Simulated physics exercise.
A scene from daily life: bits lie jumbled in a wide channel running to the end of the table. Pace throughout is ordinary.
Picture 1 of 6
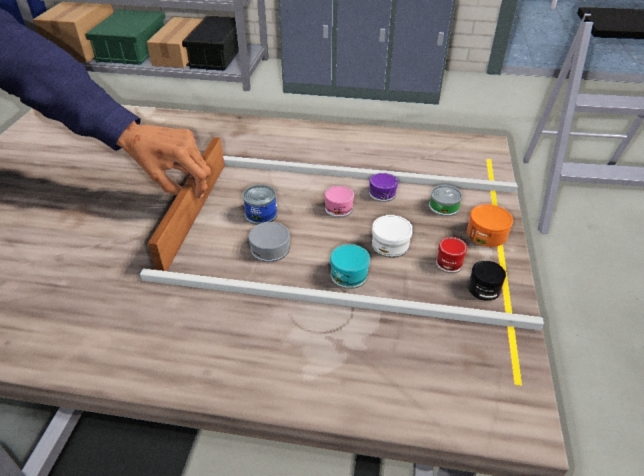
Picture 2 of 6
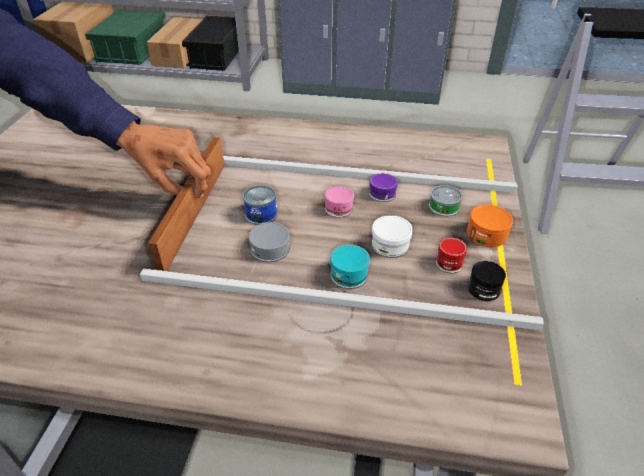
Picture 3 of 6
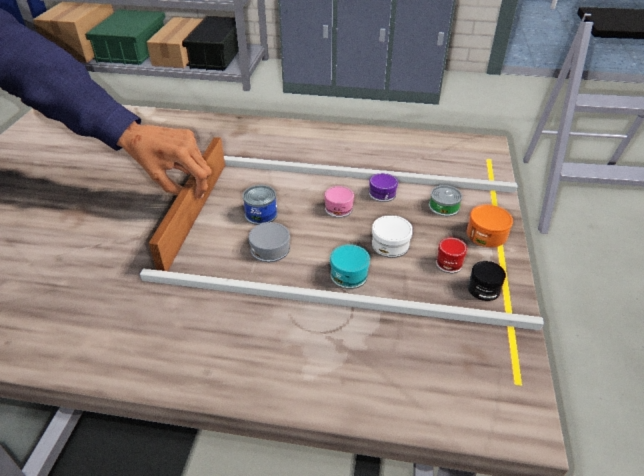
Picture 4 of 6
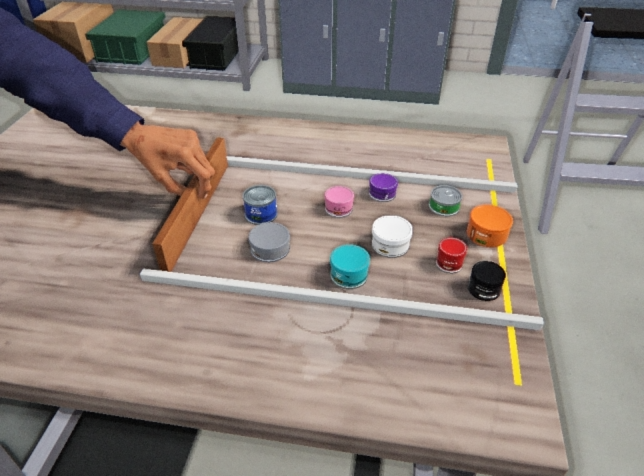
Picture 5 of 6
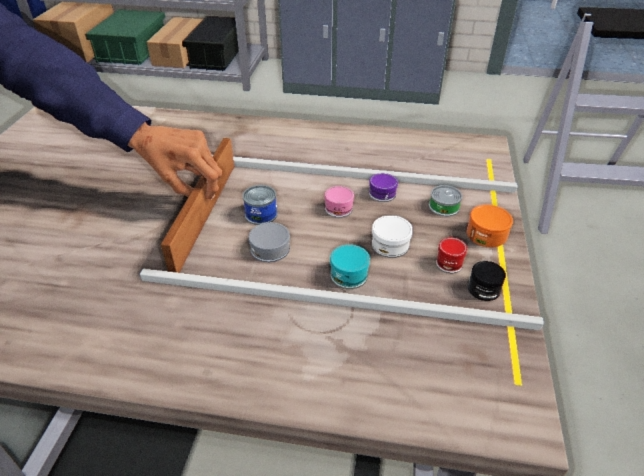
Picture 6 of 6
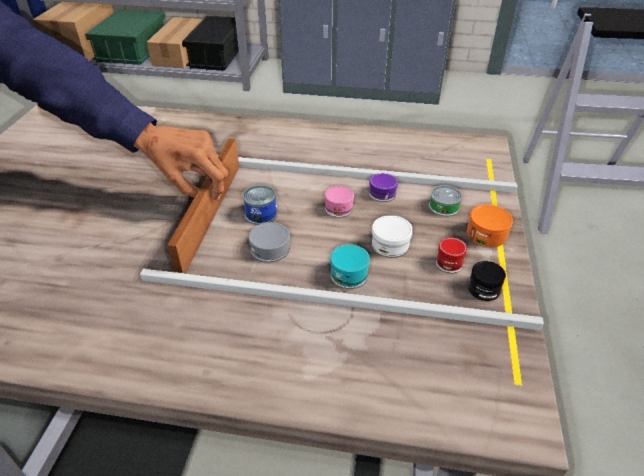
A hand slides a wooden board slightly right toward small colourful tubs on a table.
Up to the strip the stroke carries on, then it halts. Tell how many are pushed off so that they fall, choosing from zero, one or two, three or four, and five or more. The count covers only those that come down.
The count is five or more.
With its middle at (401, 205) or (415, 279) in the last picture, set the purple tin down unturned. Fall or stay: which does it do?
Results in order - down; down.
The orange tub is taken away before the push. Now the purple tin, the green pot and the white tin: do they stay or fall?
Purple tin still up; green pot down; white tin down.
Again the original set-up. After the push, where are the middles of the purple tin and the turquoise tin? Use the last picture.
The first sits around (510, 195), while the other sits around (531, 298).
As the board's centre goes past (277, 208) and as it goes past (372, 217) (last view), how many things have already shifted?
2 by the first point, 6 by the second.
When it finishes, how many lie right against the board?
Count: 5.
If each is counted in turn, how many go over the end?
I count 5 in all.
Soon after, none off yet; orange tub at rest near (489, 226); black tub at rest near (487, 281); red pot at rest near (451, 255).
At rest, the number that fall off is five or more; fallen, white tin, green pot, red pot, black tub and orange tub.
